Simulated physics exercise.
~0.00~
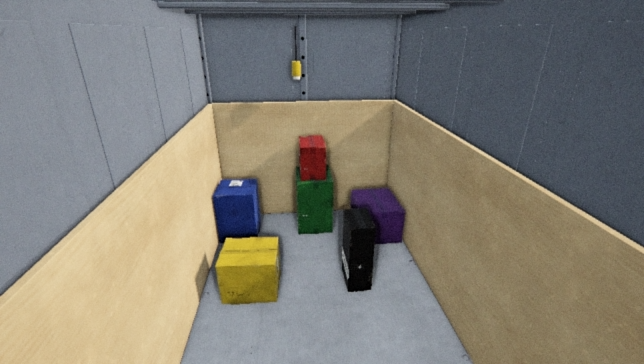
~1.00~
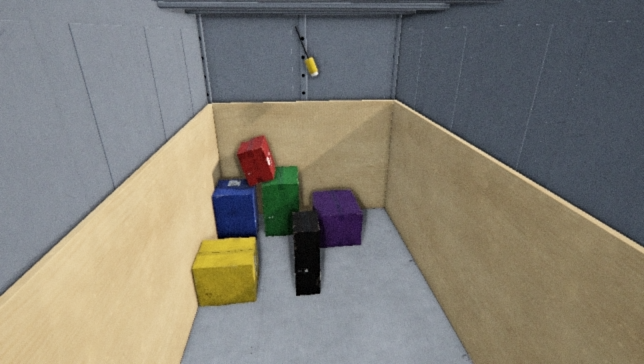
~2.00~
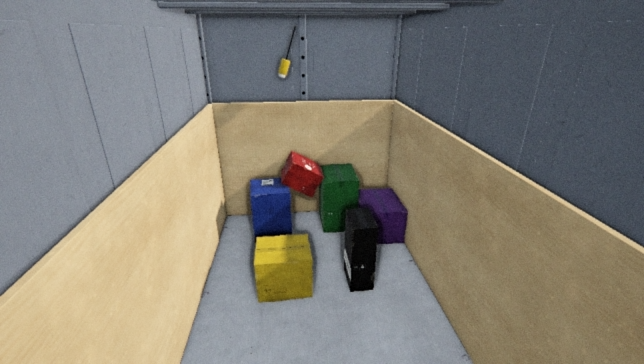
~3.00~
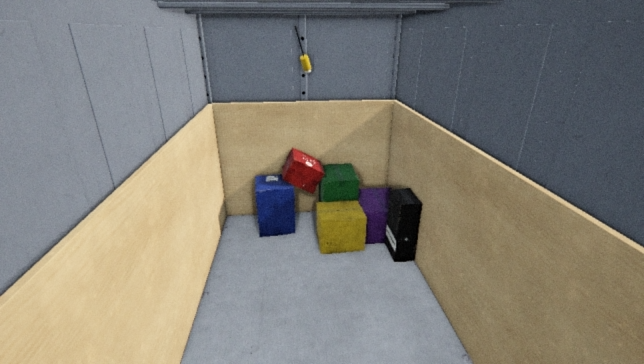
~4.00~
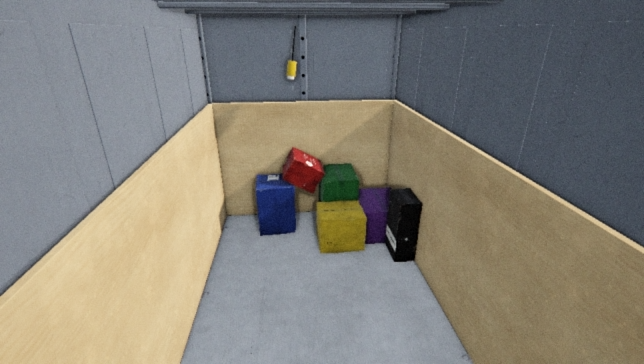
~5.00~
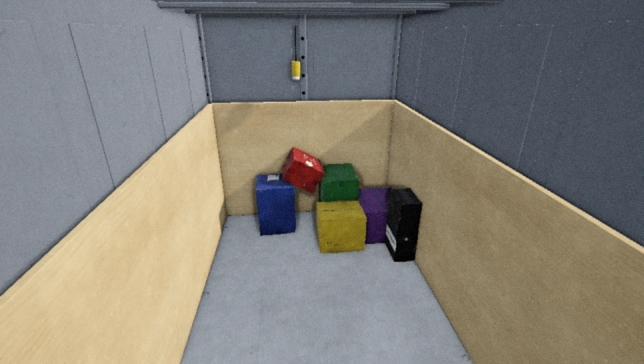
In the load bay of a van, blue, yellow, black, purple and green boxes stand on the floor beneath a hanging lamp, with a red box perched on the green one. The lamp swings and most of the load slides left, the red box tipping toward the blue one. Then the boxes shift back to the right, and the red box drops onto its side between the blue and green ones. Next the yellow and black boxes slide forward toward the front wall and farther right. The lamp settles, and everything stays put, the red box still resting tilted.
